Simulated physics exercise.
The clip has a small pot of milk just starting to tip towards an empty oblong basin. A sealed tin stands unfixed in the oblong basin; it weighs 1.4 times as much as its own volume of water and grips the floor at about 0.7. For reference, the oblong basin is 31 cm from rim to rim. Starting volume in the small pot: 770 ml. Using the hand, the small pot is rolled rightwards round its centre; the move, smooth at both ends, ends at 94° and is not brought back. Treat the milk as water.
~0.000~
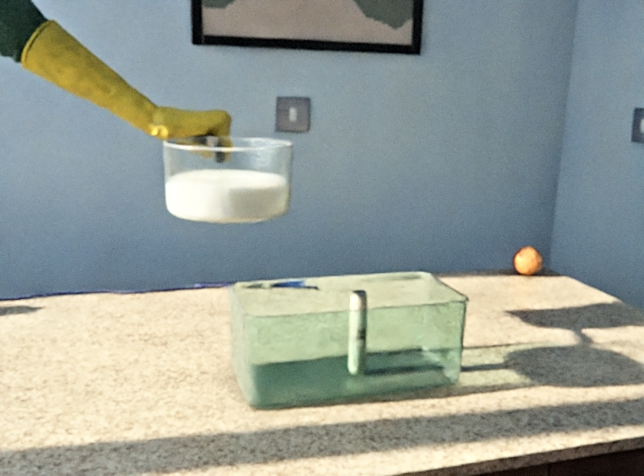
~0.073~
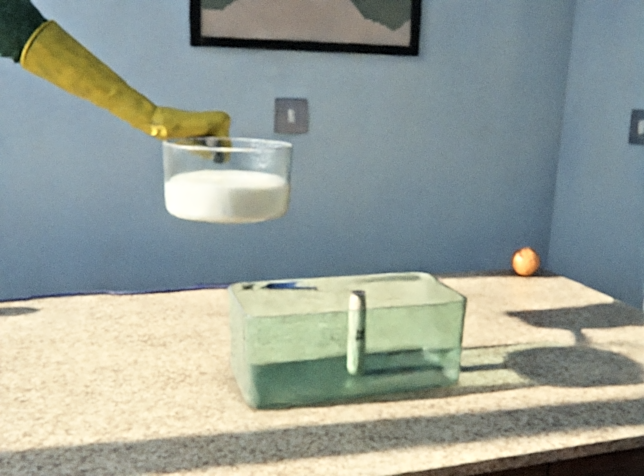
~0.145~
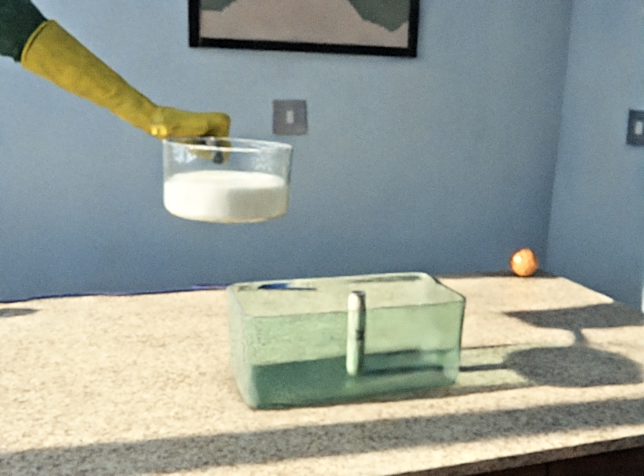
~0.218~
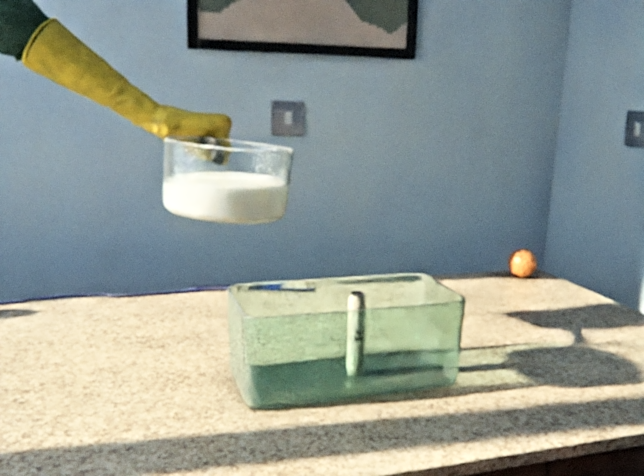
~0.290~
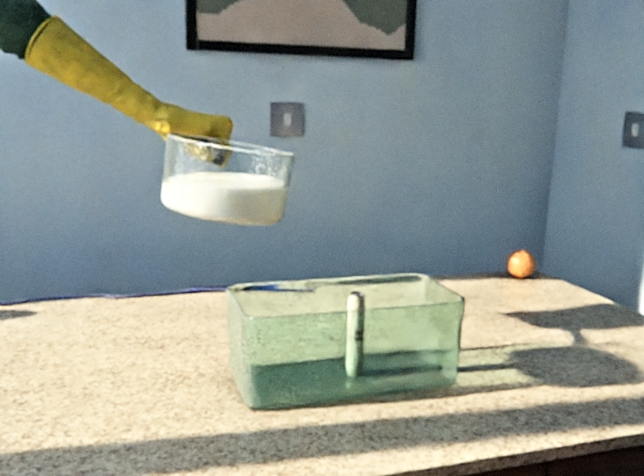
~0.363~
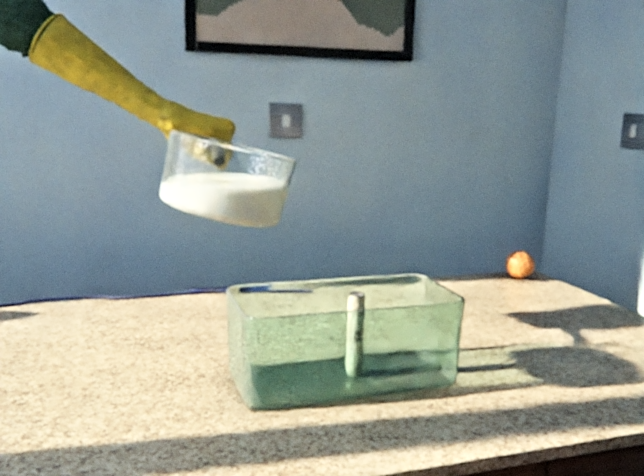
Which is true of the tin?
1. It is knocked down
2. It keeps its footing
2.
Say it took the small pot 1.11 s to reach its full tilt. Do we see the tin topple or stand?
The tin stays on its base.
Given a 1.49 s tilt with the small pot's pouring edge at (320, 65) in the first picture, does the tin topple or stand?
After that, the tin overturns.
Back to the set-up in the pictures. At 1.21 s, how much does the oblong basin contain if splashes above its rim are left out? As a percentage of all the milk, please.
My estimate is about 50 percent.
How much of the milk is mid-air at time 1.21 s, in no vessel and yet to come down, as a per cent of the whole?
About 18 per cent.
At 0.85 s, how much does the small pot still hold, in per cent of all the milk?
Some 84 per cent.
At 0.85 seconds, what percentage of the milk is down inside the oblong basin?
Around 1%.
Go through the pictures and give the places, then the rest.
Tilt 0°; pouring edge (290, 145); surface from (168, 179) to (286, 178); the oblong basin's rim runs from (237, 301) to (448, 287); the tin's top is at (360, 296), in the first picture.
Tilt 1°; pouring edge (289, 146); surface from (167, 179) to (285, 178), in the second picture.
Tilt 2°; pouring edge (290, 148); surface from (166, 180) to (284, 179), in the third picture.
Tilt 5°; pouring edge (290, 151); surface from (166, 180) to (284, 180), in the fourth picture.
Tilt 9°; pouring edge (291, 156); surface from (166, 180) to (284, 180), in the fifth picture.
Tilt 13°; pouring edge (292, 162); surface from (164, 181) to (284, 180), in the sixth picture.
By 0.85 s the tilt is 57° and 84 per cent is still to pour; the tin stands where it began.
By 1.21 s the tilt is 86° and 30 per cent is still to pour; the tin stands where it began.
By 1.58 s the tilt is 94° and 6 per cent is still to pour; the tin stands where it began.
By 1.99 s the tilt is 94° and 1 per cent is still to pour; the tin stands where it began.
At rest the tin stands where it began.
